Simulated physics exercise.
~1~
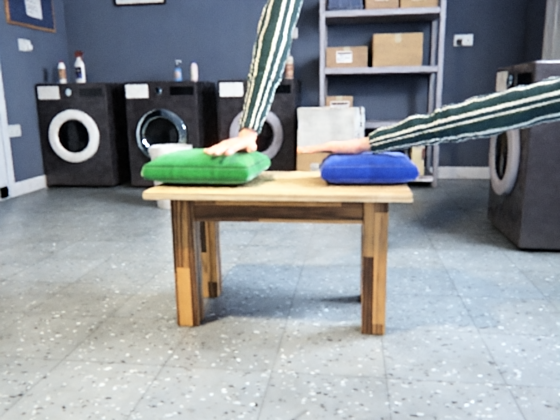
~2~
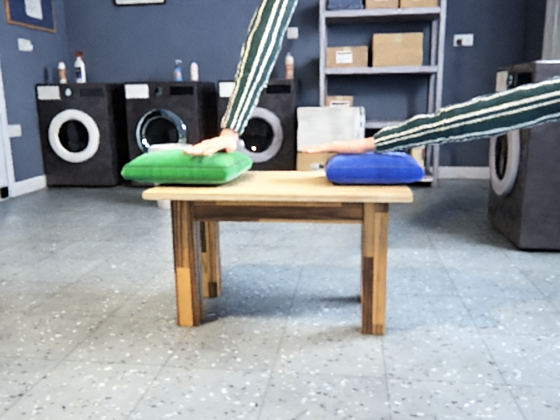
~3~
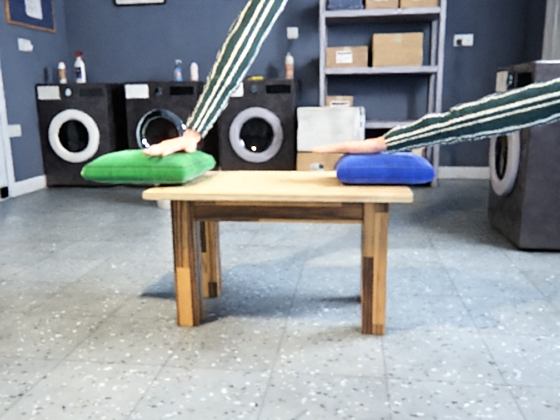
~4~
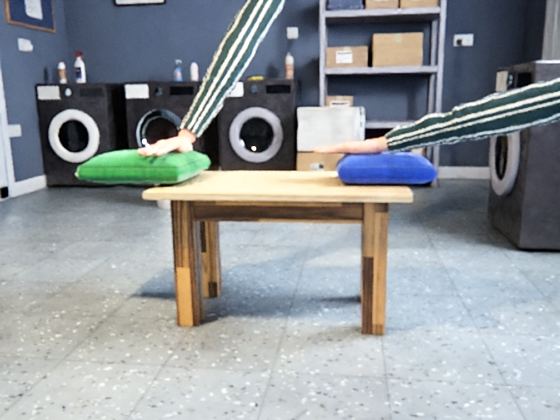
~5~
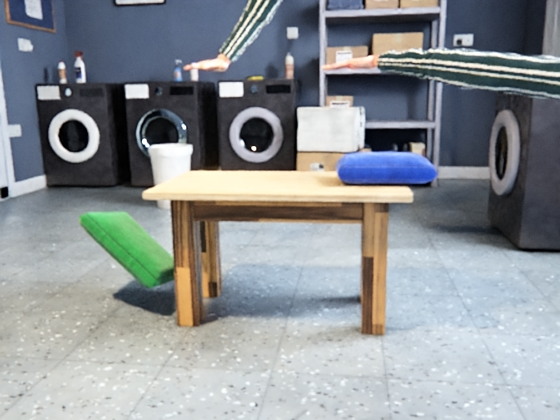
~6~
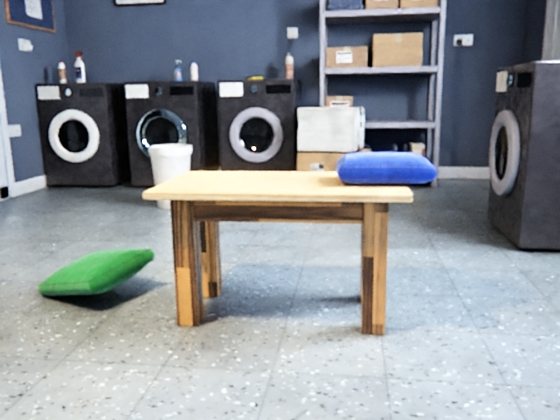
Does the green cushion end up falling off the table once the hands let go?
Yes, the green cushion drops off the left end and lands on the floor, while the blue soft bag stays on the table.
